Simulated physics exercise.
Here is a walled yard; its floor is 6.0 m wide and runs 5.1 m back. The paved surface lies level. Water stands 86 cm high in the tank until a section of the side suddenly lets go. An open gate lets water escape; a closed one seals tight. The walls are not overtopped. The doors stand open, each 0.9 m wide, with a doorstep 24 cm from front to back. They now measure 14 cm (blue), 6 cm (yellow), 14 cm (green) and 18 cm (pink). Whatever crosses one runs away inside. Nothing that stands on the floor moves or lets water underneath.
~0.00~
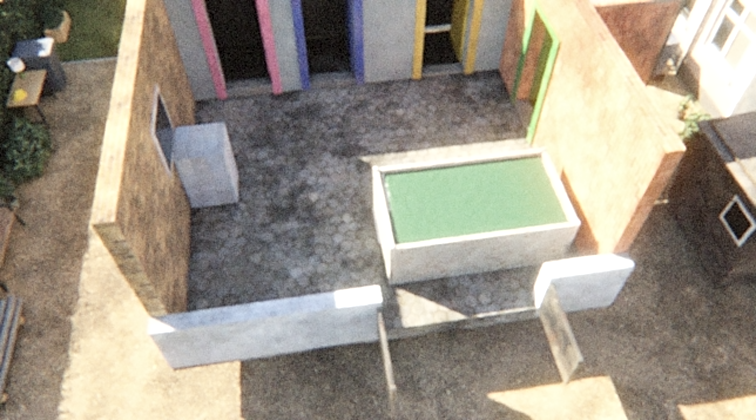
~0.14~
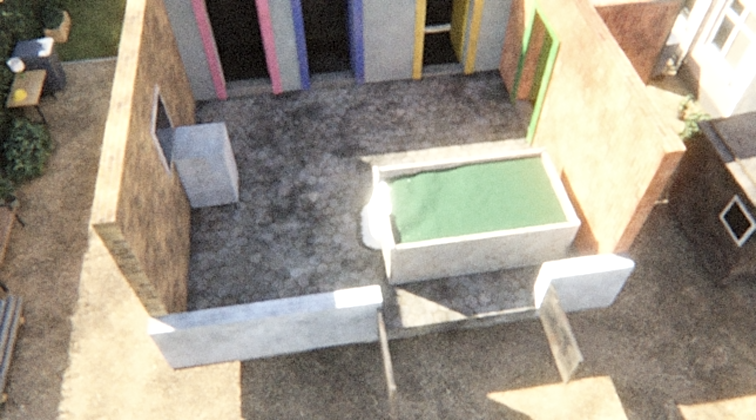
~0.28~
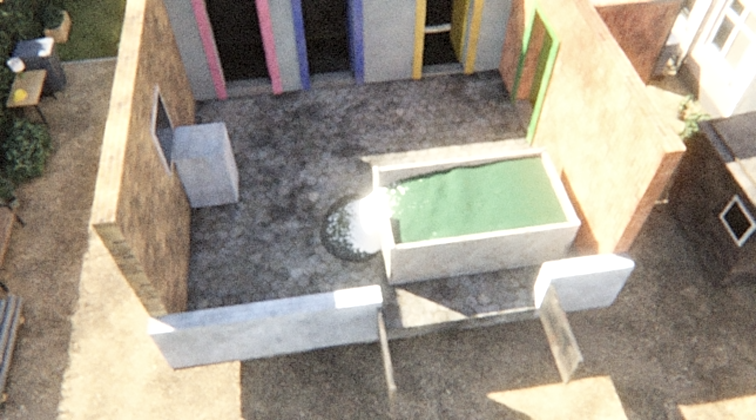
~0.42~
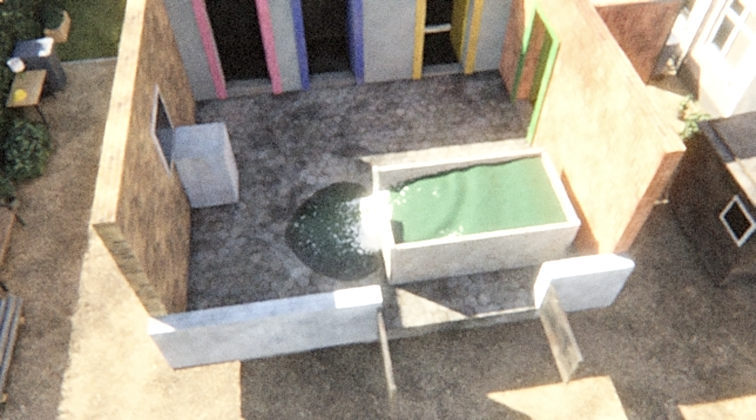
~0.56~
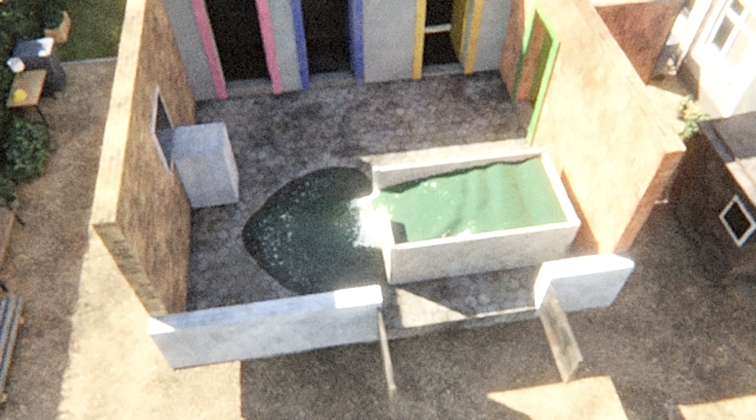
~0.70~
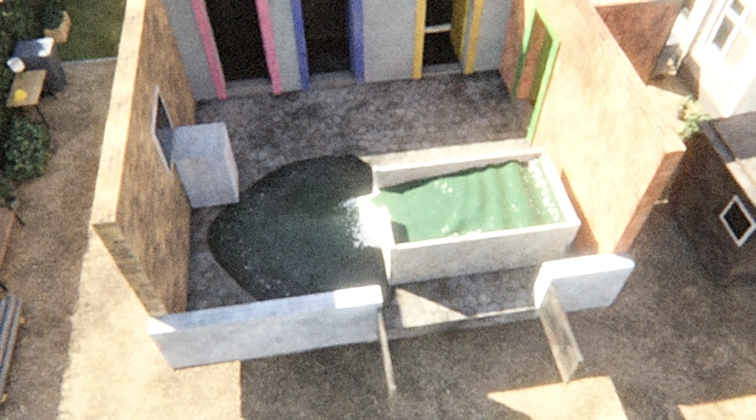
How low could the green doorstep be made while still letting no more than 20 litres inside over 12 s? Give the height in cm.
About 9 cm.
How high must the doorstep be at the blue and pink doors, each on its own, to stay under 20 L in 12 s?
About 10.5 cm at blue and 19 cm at pink.
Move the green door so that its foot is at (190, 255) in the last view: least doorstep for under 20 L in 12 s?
Roughly 28 cm.
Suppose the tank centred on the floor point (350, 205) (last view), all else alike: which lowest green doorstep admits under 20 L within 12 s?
Then roughly 11.5 cm.
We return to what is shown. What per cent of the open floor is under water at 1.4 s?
Some 40 per cent of it.
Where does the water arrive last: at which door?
It is the green one.
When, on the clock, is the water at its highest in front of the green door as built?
Around 10.5 s.
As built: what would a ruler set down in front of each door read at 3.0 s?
Depths in cm: Blue 2, yellow 0, green 0, pink 22.
After 1.4 s water covers 40 % of the floor, deepest (45 cm) near (372, 225); it has not reached the green door.
After 3.0 s water covers 45 % of the floor, deepest (32 cm) near (191, 230); it has not reached the green door.
After 12.0 s water covers 100 % of the floor, deepest (14 cm) near (513, 181); 11 cm at the green door, 0 litres in over its 14 cm doorstep.
At the green door as built, the water arrived by 5.8 s and peaked near 13 cm at 10.6 s.
Run again over the same 12 s with other heights there, 43 litres in over 7.5 cm, 7 litres over 10.5 cm. The limit of 20 litres is kept from about 9 cm up.
